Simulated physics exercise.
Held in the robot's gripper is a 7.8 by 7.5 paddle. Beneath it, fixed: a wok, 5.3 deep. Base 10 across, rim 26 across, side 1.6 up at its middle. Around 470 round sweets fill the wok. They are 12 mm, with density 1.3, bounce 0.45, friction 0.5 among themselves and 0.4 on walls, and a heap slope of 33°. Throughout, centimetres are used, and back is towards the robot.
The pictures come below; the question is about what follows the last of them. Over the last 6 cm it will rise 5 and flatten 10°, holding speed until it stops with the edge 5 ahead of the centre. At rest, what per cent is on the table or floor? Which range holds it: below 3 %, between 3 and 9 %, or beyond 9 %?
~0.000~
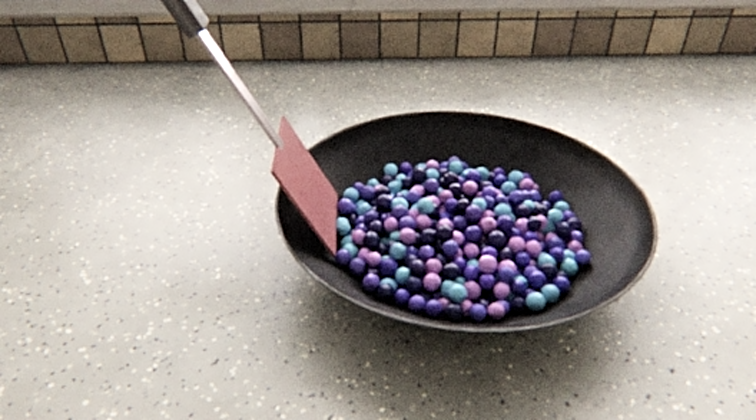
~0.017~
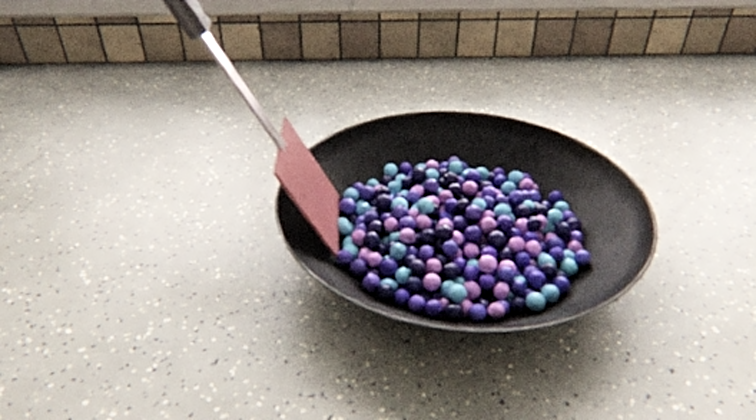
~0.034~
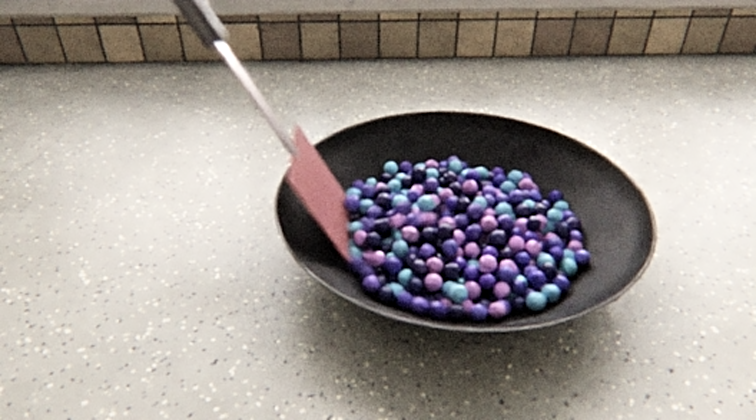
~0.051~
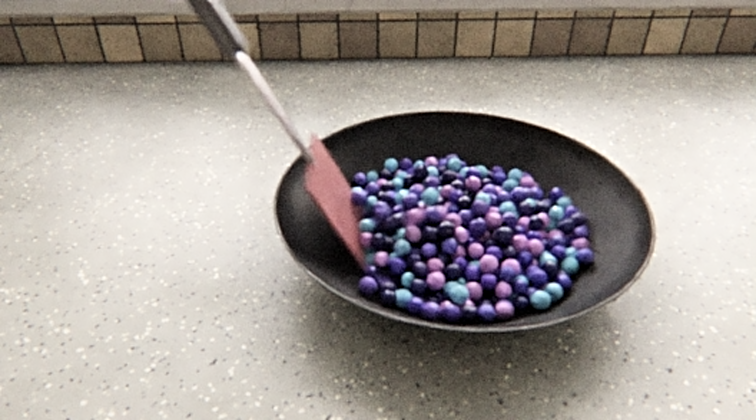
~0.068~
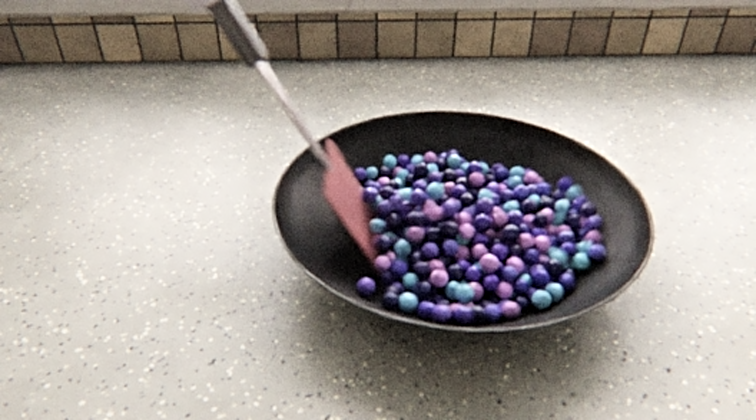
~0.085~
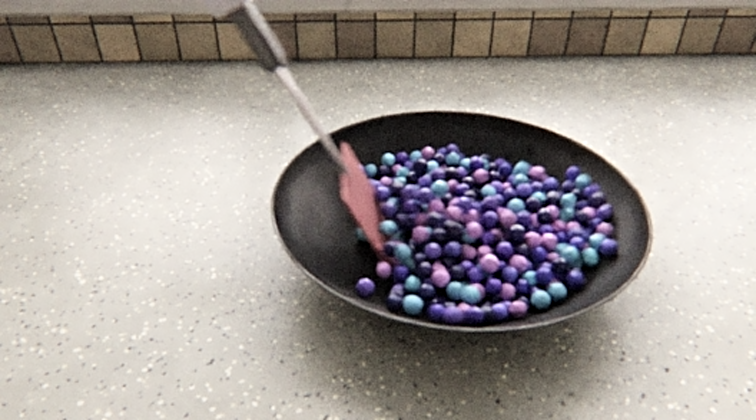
The range between 3 and 9 %.
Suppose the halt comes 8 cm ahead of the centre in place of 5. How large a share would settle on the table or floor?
Changed stop: Approx. 30 %.
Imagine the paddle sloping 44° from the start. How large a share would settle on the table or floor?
Around 5 in a hundred.
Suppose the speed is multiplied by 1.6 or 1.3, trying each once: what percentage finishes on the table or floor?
20 and 15 %.
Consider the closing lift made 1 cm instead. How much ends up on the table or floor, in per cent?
About 5 per cent.
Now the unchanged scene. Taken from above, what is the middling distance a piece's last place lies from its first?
Roughly 4 centimetres.
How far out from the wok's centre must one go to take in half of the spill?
Some 24 centimetres.
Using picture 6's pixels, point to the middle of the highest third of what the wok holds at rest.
I'd say around pixel (564, 213).
After 0.13 s, sloping 63°, highest piece 9 above the table; 470 in the wok.
After 0.18 s, sloping 58°, highest piece 8 above the table; 470 in the wok.
After 0.40 s, sloping 53°, highest piece 8 above the table; 451 in the wok, 16 on the table or floor, 3 on the blade or in flight.
After 1.45 s, sloping 53°, highest piece 6 above the table; 447 in the wok, 23 on the table or floor.
At rest, 447 in the wok, 23 on the table or floor. That is 5 % on the table or floor.
